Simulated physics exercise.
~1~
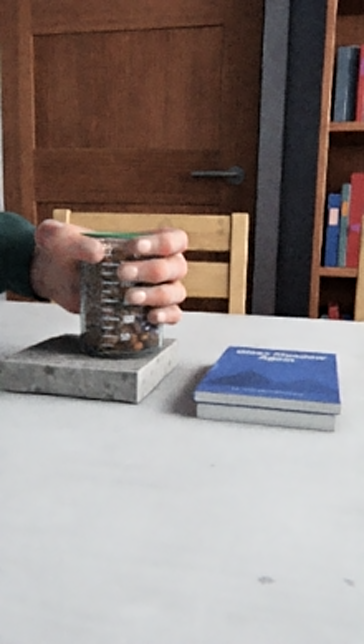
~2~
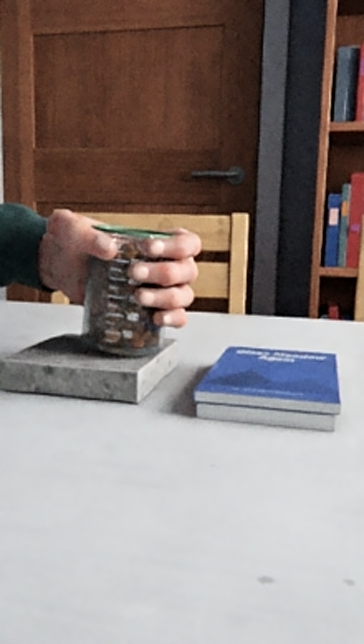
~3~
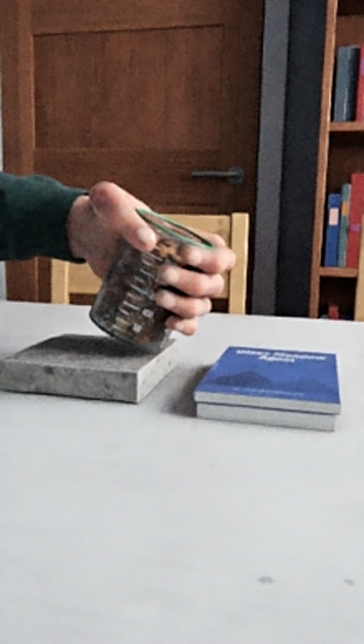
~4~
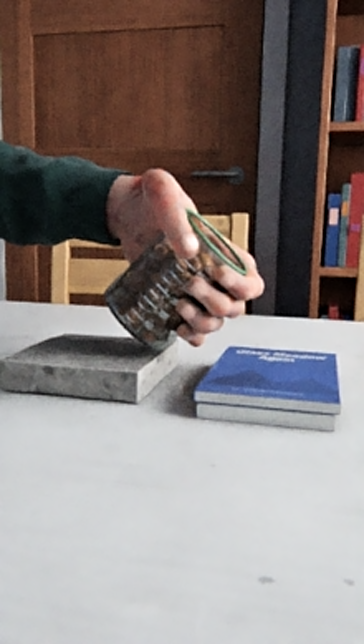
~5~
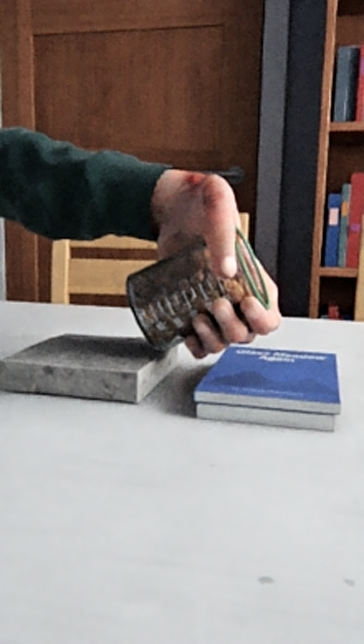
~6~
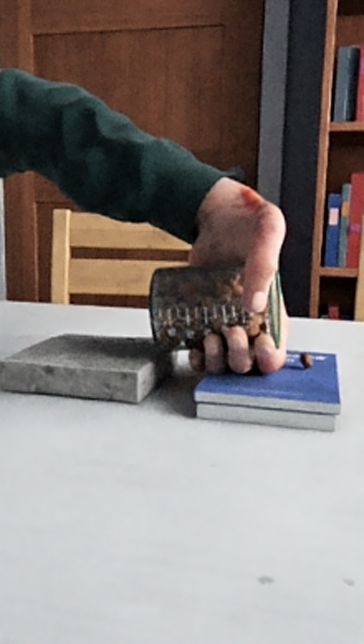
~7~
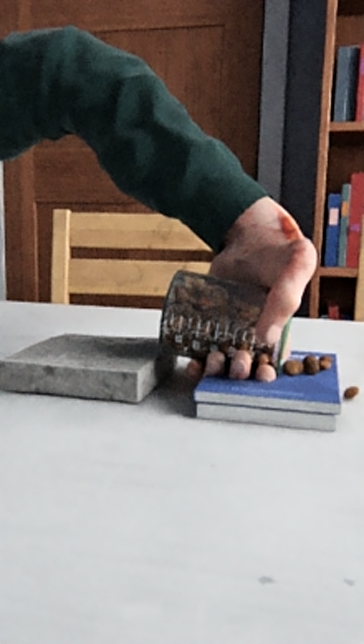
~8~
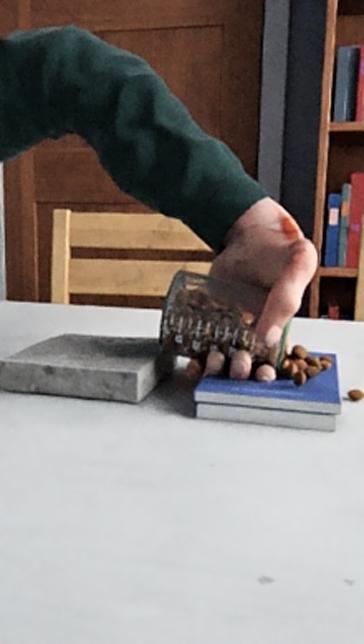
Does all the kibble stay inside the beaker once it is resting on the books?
No, some of the kibble pours out onto the books, while the rest stays in the beaker.
A hand tips a clear beaker rightward onto blue books, spilling some brown kibble.
